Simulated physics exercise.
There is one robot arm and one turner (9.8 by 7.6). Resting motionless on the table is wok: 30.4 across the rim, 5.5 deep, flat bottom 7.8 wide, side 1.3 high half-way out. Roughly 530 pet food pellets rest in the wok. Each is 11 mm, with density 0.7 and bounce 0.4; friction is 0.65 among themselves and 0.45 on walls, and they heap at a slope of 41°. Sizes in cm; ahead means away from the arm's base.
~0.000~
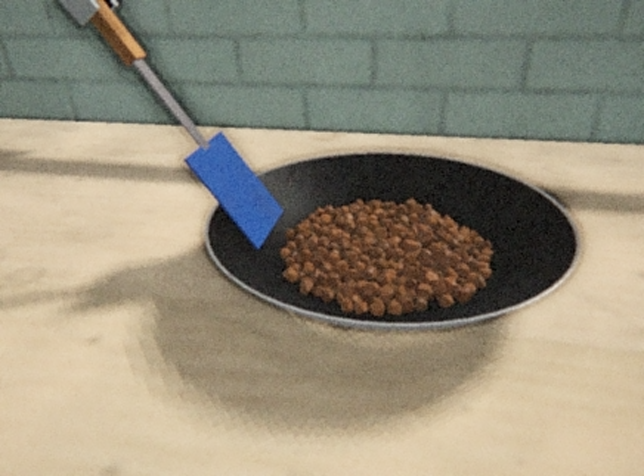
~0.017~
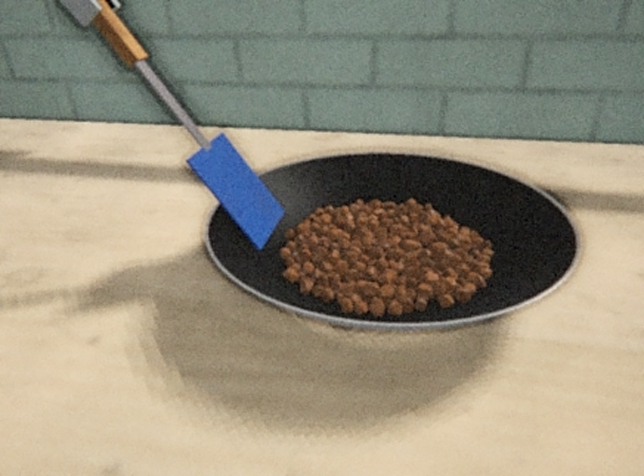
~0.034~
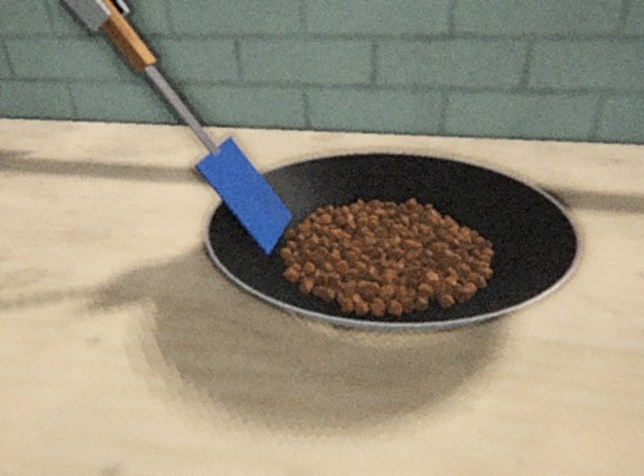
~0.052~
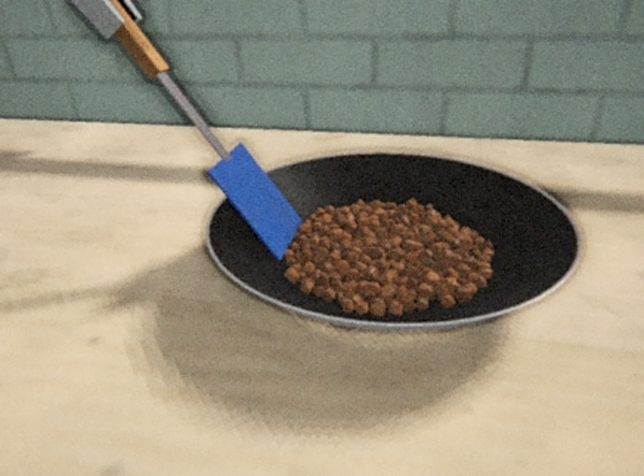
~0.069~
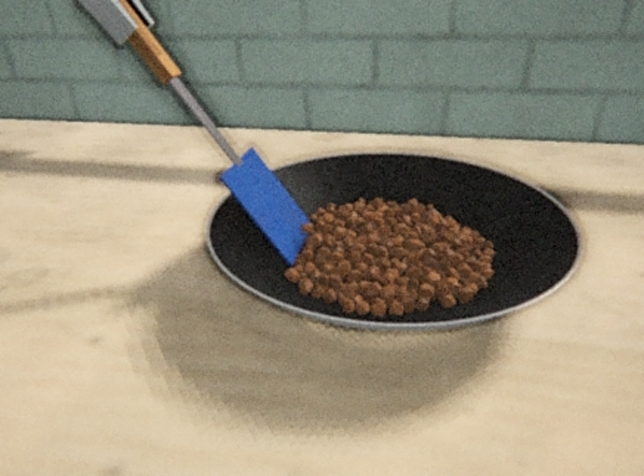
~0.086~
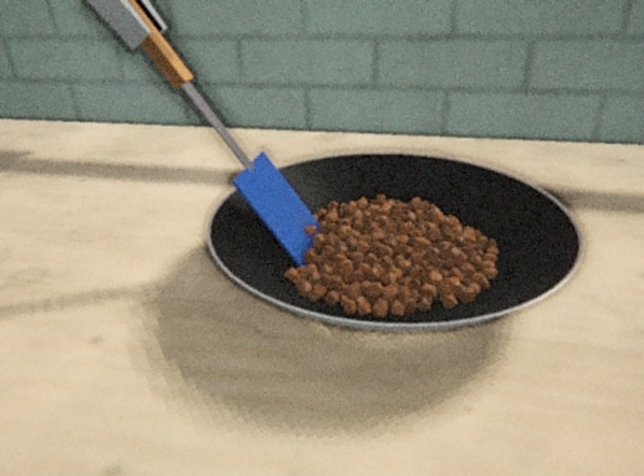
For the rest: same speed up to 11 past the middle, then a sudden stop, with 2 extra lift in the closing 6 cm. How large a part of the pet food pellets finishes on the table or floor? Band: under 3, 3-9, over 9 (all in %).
Over 9 %.
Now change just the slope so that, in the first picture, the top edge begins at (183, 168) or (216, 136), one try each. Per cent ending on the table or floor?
Around 25 per cent, then around 30 per cent.
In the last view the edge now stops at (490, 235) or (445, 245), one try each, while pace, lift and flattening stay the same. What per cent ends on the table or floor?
First try about 15 percent, second about 0 percent.
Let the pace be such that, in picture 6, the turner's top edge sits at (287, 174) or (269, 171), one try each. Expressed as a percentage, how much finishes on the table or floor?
Near 45 per cent in the first try and near 40 per cent in the second.
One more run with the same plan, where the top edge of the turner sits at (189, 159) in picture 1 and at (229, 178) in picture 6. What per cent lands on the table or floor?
Some 25 percent ends up on the table or floor.
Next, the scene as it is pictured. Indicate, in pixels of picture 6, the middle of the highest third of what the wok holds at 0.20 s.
Centre estimated at around (457, 239).
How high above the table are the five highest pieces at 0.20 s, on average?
They are near 5 cm up.
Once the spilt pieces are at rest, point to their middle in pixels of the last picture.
Around pixel (639, 282).
After 0.20 s, sloping 55°, highest piece 5 above the table; 528 in the wok.
After 0.32 s, sloping 55°, highest piece 7 above the table; 525 in the wok, 3 on the blade or in flight.
After 0.57 s, sloping 55°, highest piece 7 above the table; 387 in the wok, 137 on the table or floor, 4 on the blade or in flight.
After 1.62 s, sloping 55°, highest piece 6 above the table; 386 in the wok, 142 on the table or floor.
At rest, 386 in the wok, 142 on the table or floor. That is 27 % on the table or floor.
